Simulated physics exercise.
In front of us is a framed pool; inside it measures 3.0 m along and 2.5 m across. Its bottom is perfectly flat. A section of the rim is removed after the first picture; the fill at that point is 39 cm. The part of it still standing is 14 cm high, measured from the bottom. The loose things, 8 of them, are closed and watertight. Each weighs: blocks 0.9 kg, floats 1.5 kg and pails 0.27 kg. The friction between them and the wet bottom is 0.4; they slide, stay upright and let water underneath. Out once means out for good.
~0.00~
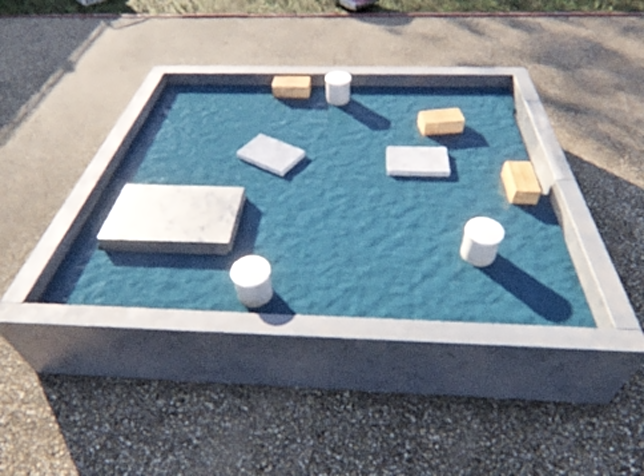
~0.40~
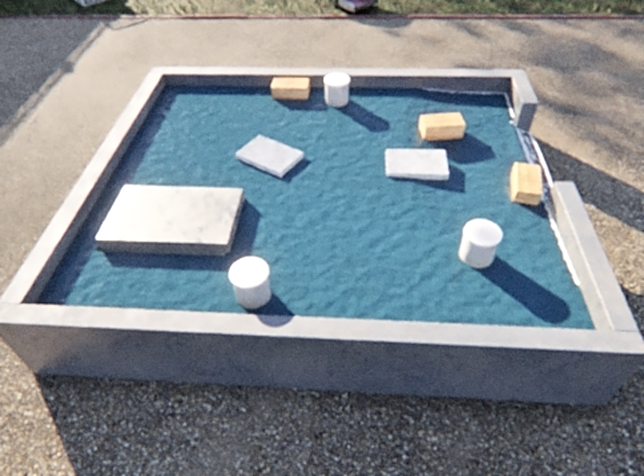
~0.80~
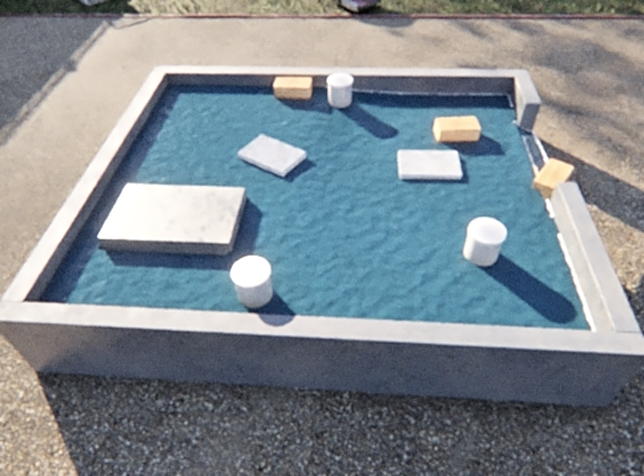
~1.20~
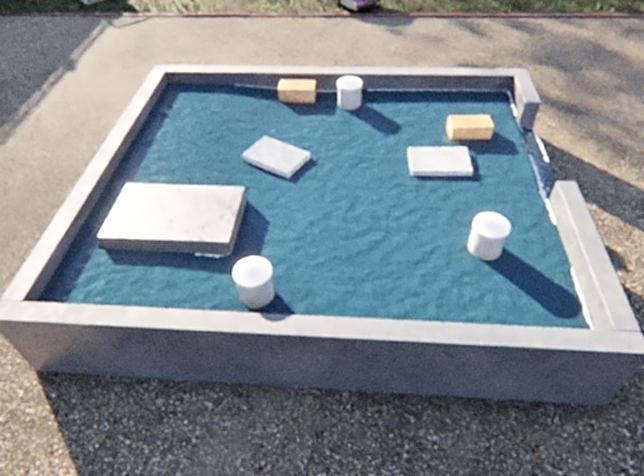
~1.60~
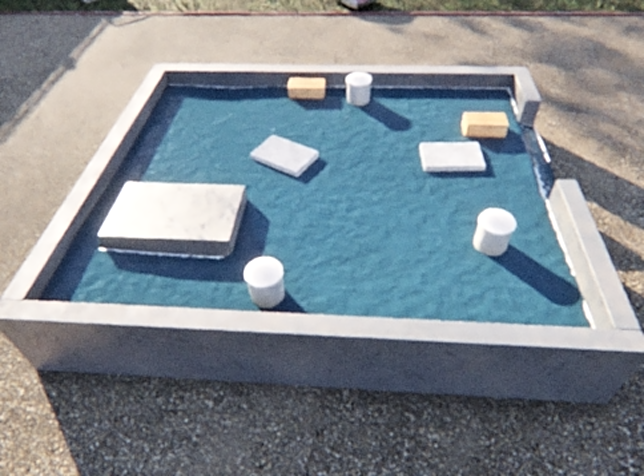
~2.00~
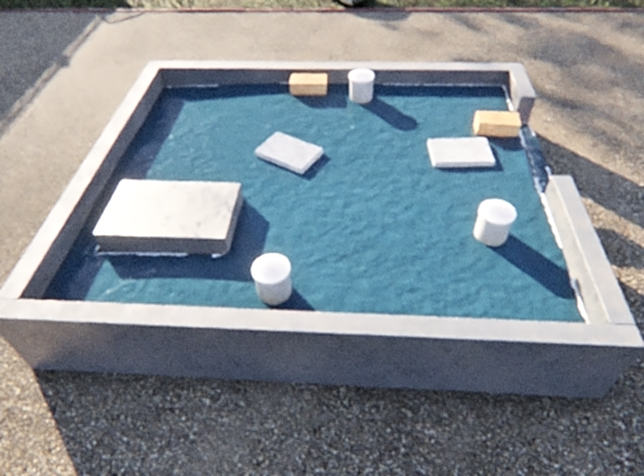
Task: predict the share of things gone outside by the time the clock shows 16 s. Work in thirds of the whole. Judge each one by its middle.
I would say one to two thirds.
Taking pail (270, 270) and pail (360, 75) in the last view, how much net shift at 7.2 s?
Distances, as listed: 40 cm then 80 cm.
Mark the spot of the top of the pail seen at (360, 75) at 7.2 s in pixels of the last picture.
Estimated pixel: About (426, 88).
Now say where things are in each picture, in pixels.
The first frame shows a block at (442, 116), afloat; a float at (418, 159), afloat; about 2760 L in view; 0 of 8 have shifted.
The second frame shows a block at (443, 120), afloat; a float at (417, 161) floats; about 2730 L in view; 1 of 8 have shifted.
The third frame shows a block at (458, 124) floats, 12 cm from its start; a float at (429, 162), afloat, 8 cm from its start; 38 cm deep round most things; 3 of 8 have shifted.
The fourth frame shows a block at (471, 122) floats, 22 cm from its start; a float at (440, 159) floats, 17 cm from its start; 36 cm deep round most things; 5 of 8 have shifted.
The fifth frame shows a block at (486, 119) floats, 32 cm from its start; a float at (452, 154) floats, 27 cm from its start; 36 cm deep round most things; 8 of 8 have shifted.
The sixth frame shows a block at (499, 118), afloat, 45 cm from its start; a float at (461, 150), afloat, 36 cm from its start; 36 cm deep round most things; 8 of 8 have shifted.
After 3.2 s 2 of 8 are out; 6 afloat.
After 7.2 s 4 of 8 are out; 4 afloat.
After 12.0 s 4 of 8 are out; 4 afloat.
After 16.0 s 4 of 8 are out; 4 afloat.
